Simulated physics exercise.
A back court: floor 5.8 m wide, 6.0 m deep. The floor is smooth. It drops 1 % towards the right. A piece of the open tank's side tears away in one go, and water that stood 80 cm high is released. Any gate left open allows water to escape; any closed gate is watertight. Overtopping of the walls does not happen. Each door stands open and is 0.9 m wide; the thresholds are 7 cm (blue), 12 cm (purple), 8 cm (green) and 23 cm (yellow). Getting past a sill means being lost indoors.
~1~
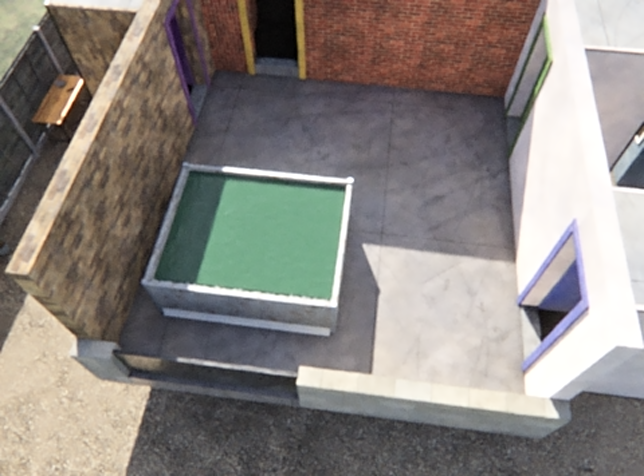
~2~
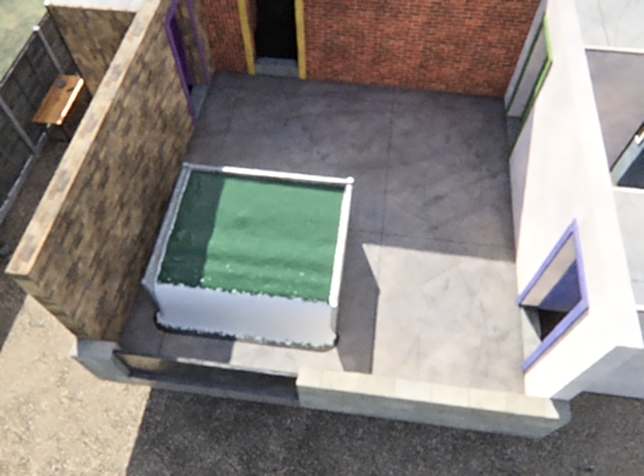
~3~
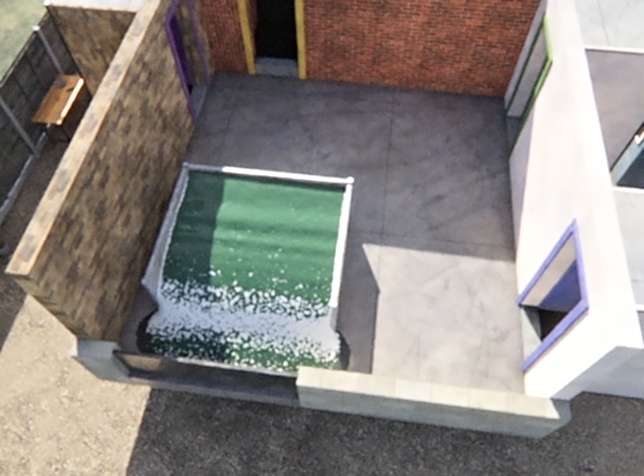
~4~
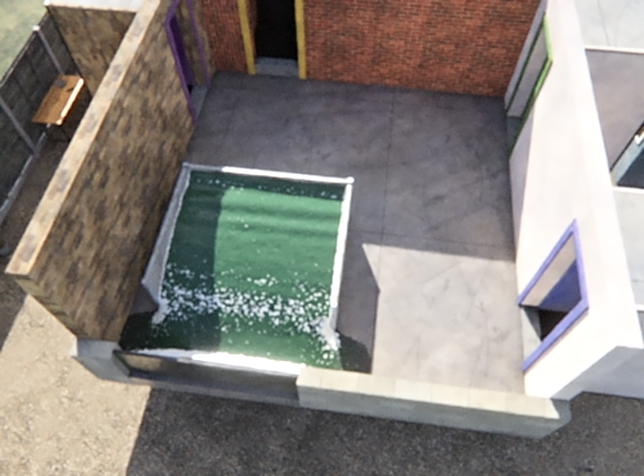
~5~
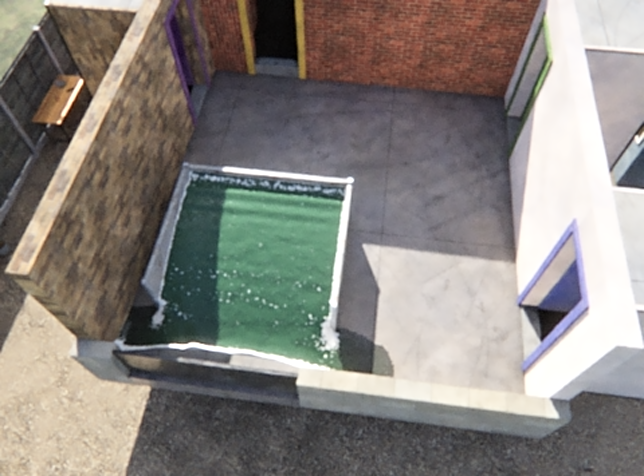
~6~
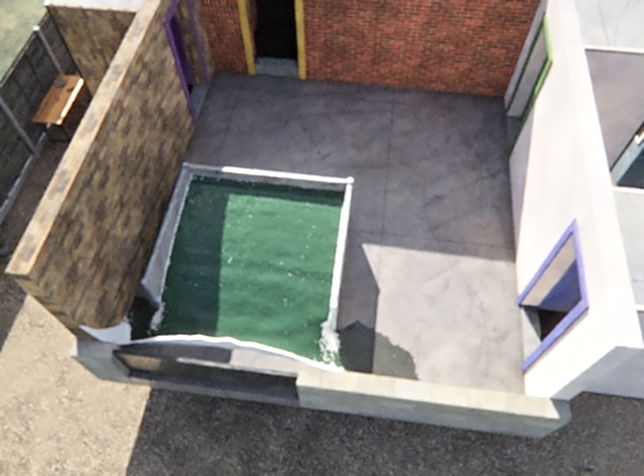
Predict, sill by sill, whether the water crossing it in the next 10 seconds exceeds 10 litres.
At the end, at the blue door the total will be higher than the limit; at the purple door the total will be lower than the limit; at the green door the total will be higher than the limit; at the yellow door the total will be lower than the limit.
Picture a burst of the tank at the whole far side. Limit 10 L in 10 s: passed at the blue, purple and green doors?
Note: Blue beyond the mark, purple beyond the mark, green beyond the mark.
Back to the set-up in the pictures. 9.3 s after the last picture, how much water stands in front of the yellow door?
I'd put it at around 6.0 cm deep.
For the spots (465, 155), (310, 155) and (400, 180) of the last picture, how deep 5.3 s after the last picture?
6, 1 and 3 cm.
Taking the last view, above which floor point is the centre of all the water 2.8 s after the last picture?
Centre: Approx. (288, 260) px.
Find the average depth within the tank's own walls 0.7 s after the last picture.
The mean depth is some 41 cm.
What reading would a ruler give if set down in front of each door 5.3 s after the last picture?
Door by door, in cm: Blue reads 20, purple reads 5, green reads 14, yellow reads 9.
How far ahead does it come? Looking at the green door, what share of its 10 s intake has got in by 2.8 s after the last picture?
Share by then: ~ 0 %.
Then, 0.7 s after the last picture water covers 25 % of the floor and is deepest (70 cm) near (114, 358); blue door 8 cm at the sill, 0 L in, purple door not reached, green door not reached, yellow door not reached.
Then, 1.5 s after the last picture water covers 40 % of the floor and is deepest (47 cm) near (114, 358); blue door 29 cm at the sill, 93 L in, purple door 8 cm at the sill, 0 L in, green door not reached, yellow door not reached.
Then, 2.8 s after the last picture water covers 65 % of the floor and is deepest (28 cm) near (516, 411); blue door 23 cm at the sill, 248 L in, purple door 5 cm at the sill, 0 L in, green door 5 cm at the sill, 0 L in, yellow door 20 cm at the sill, 2 L in.
Then, 5.3 s after the last picture water covers 90 % of the floor and is deepest (26 cm) near (265, 378); blue door 20 cm at the sill, 397 L in, purple door 5 cm at the sill, 0 L in, green door 14 cm at the sill, 8 L in, yellow door 9 cm at the sill, 3 L in.
Then, 9.3 s after the last picture water covers 100 % of the floor and is deepest (18 cm) near (497, 99); blue door 13 cm at the sill, 514 L in, purple door 6 cm at the sill, 0 L in, green door 15 cm at the sill, 113 L in, yellow door 6 cm at the sill, 3 L in.
